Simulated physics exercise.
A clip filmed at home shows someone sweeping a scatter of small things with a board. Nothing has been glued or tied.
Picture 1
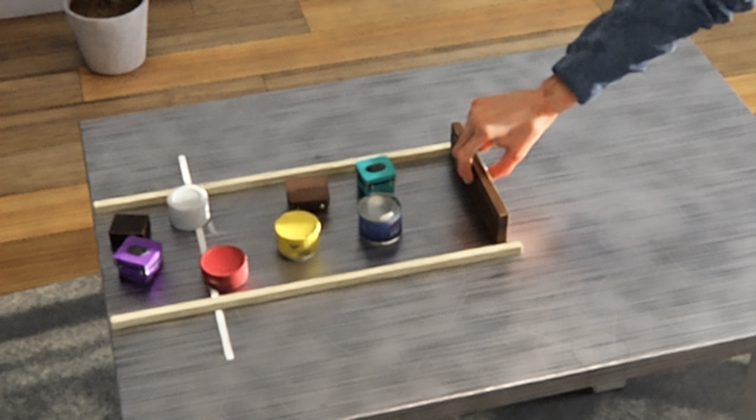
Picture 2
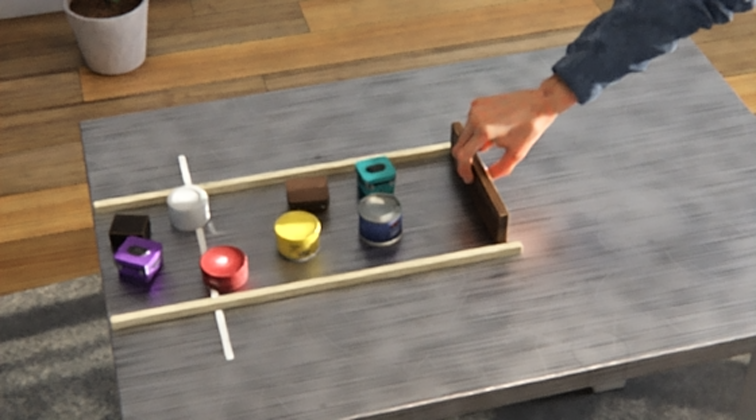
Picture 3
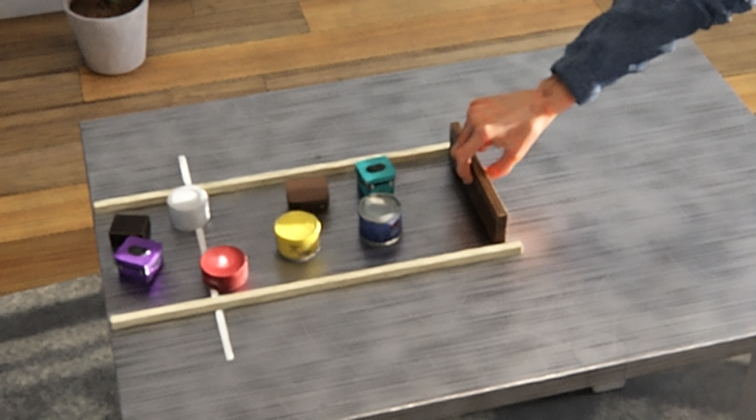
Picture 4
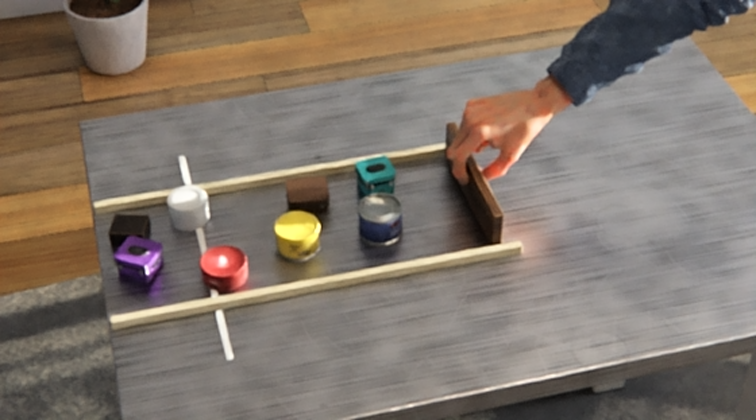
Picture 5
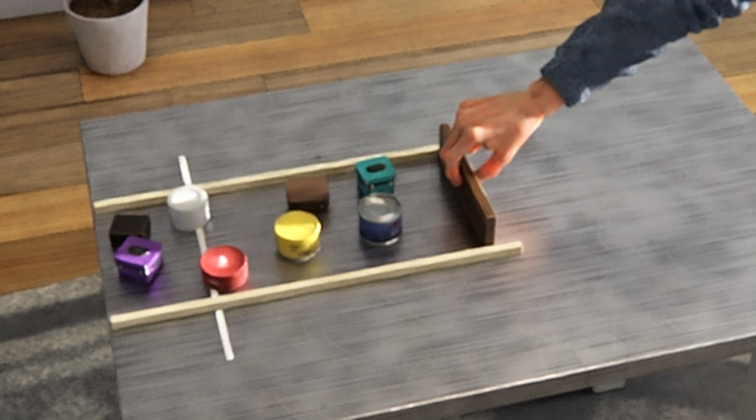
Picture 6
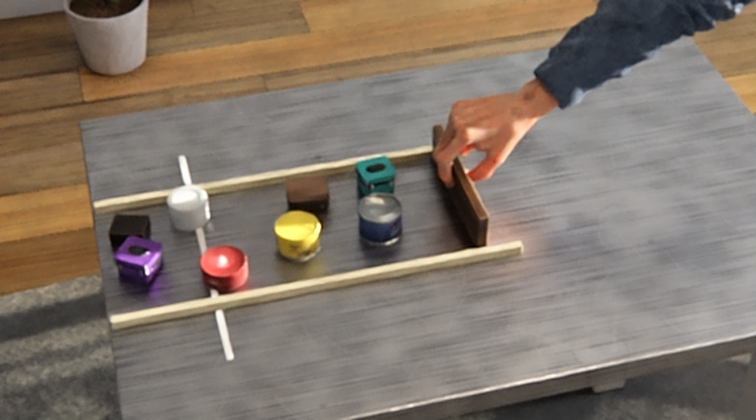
At first, a hand holds a dark wooden board upright at the right end of two pale strips, with small colourful containers and blocks scattered between them across a white line of tape. Then the hand slides the board slightly left, toward the objects, which stay still and untouched.
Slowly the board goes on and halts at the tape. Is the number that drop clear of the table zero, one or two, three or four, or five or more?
It is one or two.
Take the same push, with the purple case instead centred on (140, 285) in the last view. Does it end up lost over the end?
From there it stays put.
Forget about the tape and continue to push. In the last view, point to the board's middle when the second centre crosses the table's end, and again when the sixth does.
First roughly (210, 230), later roughly (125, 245).
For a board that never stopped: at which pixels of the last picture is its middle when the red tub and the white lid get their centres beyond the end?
Red tub: (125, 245); white lid: (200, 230).
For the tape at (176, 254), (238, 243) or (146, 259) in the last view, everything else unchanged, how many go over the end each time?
It would be 3, 0 and 5.
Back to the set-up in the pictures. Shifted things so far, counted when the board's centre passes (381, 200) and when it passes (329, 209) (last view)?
First 2 and then 4.
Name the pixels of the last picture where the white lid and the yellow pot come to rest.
White lid: (101, 222); yellow pot: (137, 256).
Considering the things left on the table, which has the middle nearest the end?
That would be the white lid, the foremost.
Soon after, none off yet; black block at rest near (130, 231); purple case at rest near (140, 260); white lid at rest near (188, 209).
At rest, the number that fall off is one or two; fallen, purple case and black block.
